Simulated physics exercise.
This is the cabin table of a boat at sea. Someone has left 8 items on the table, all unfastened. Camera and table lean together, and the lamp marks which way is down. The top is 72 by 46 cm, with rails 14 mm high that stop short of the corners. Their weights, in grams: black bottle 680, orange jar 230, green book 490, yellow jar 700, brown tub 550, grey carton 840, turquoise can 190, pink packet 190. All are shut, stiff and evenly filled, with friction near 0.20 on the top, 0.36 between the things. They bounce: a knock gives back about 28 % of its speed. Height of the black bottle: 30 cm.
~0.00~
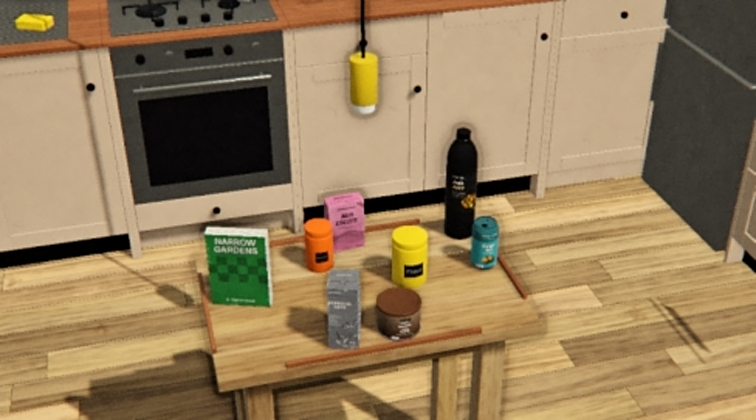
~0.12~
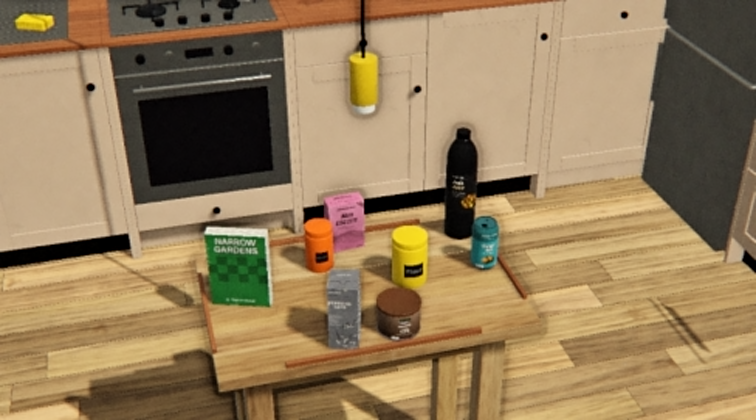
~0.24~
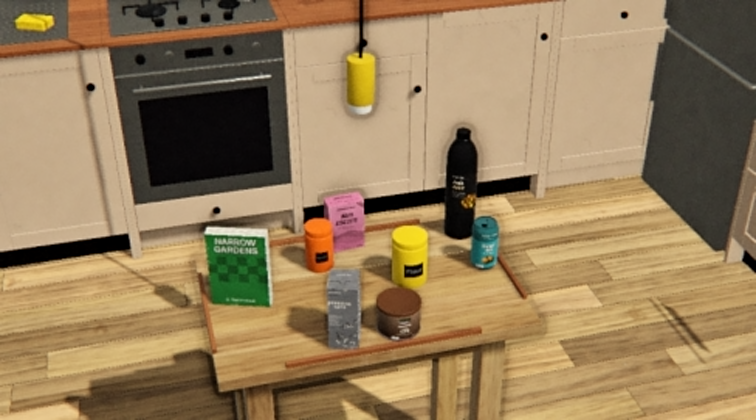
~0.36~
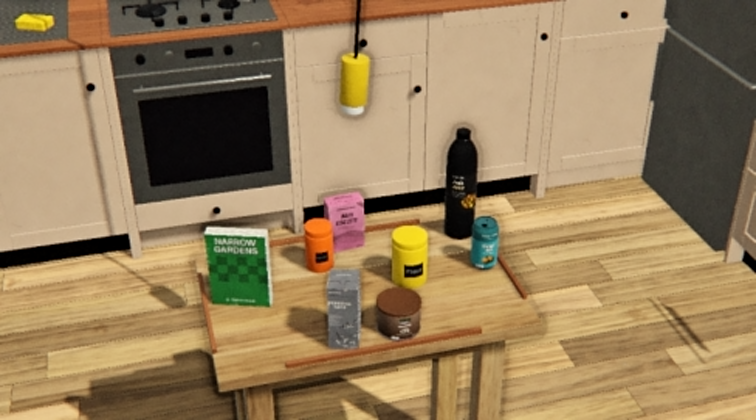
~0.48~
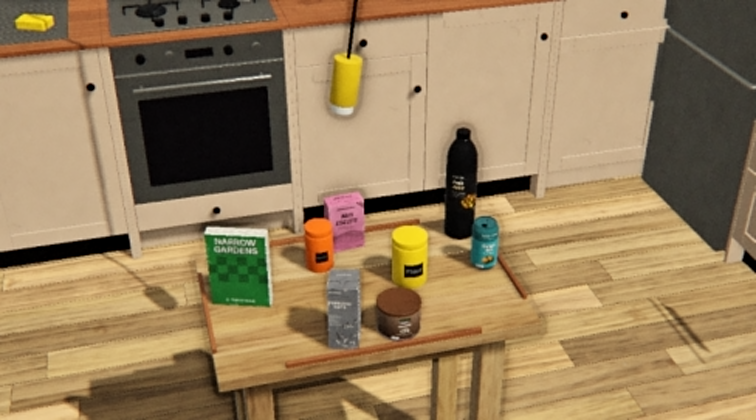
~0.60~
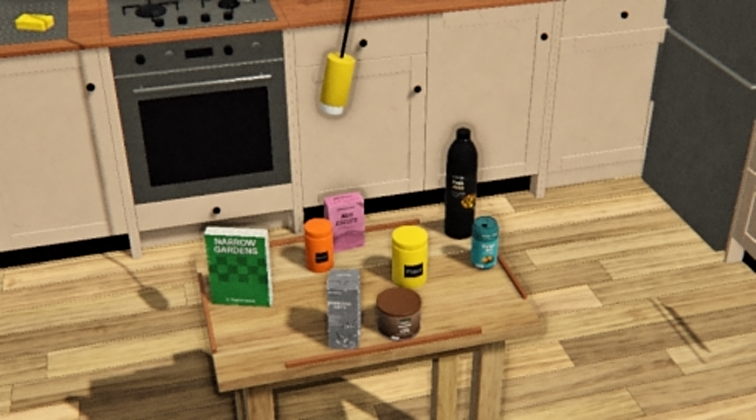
In a boat's cabin kitchen, eight items, among them a green book, a black bottle and two jars, stand on a wooden table as a yellow lamp hangs straight down. The lamp then swings gradually to the left on its cord, while everything on the table stays in place.
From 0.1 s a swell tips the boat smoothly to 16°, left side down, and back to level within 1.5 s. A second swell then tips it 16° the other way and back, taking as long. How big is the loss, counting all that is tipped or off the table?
In all, not one.
By 1.00 s, boat heeled 14°, left side down; black bottle 5 cm from its spot near (444, 185); orange jar 5 cm from its spot near (301, 249); grey carton 5 cm from its spot.
By 1.30 s, boat heeled 6°, left side down; black bottle 13 cm from its spot near (414, 190); orange jar 13 cm from its spot near (268, 254); grey carton 13 cm from its spot.
By 2.50 s, boat heeled 14°, right side down; orange jar 10 cm from its spot near (278, 252); black bottle 10 cm from its spot near (425, 188); yellow jar 10 cm from its spot.
By 2.80 s, boat heeled 6°, right side down; orange jar 4 cm from its spot near (304, 248); black bottle 2 cm from its spot near (455, 184); green book 12 cm from its spot.
When it is over (3.6 s), not toppled but over 5 cm from the start, green book; the other 7 within 5 cm of the start. End places, in pixels of the last picture, black bottle near (461, 183), orange jar near (307, 248).
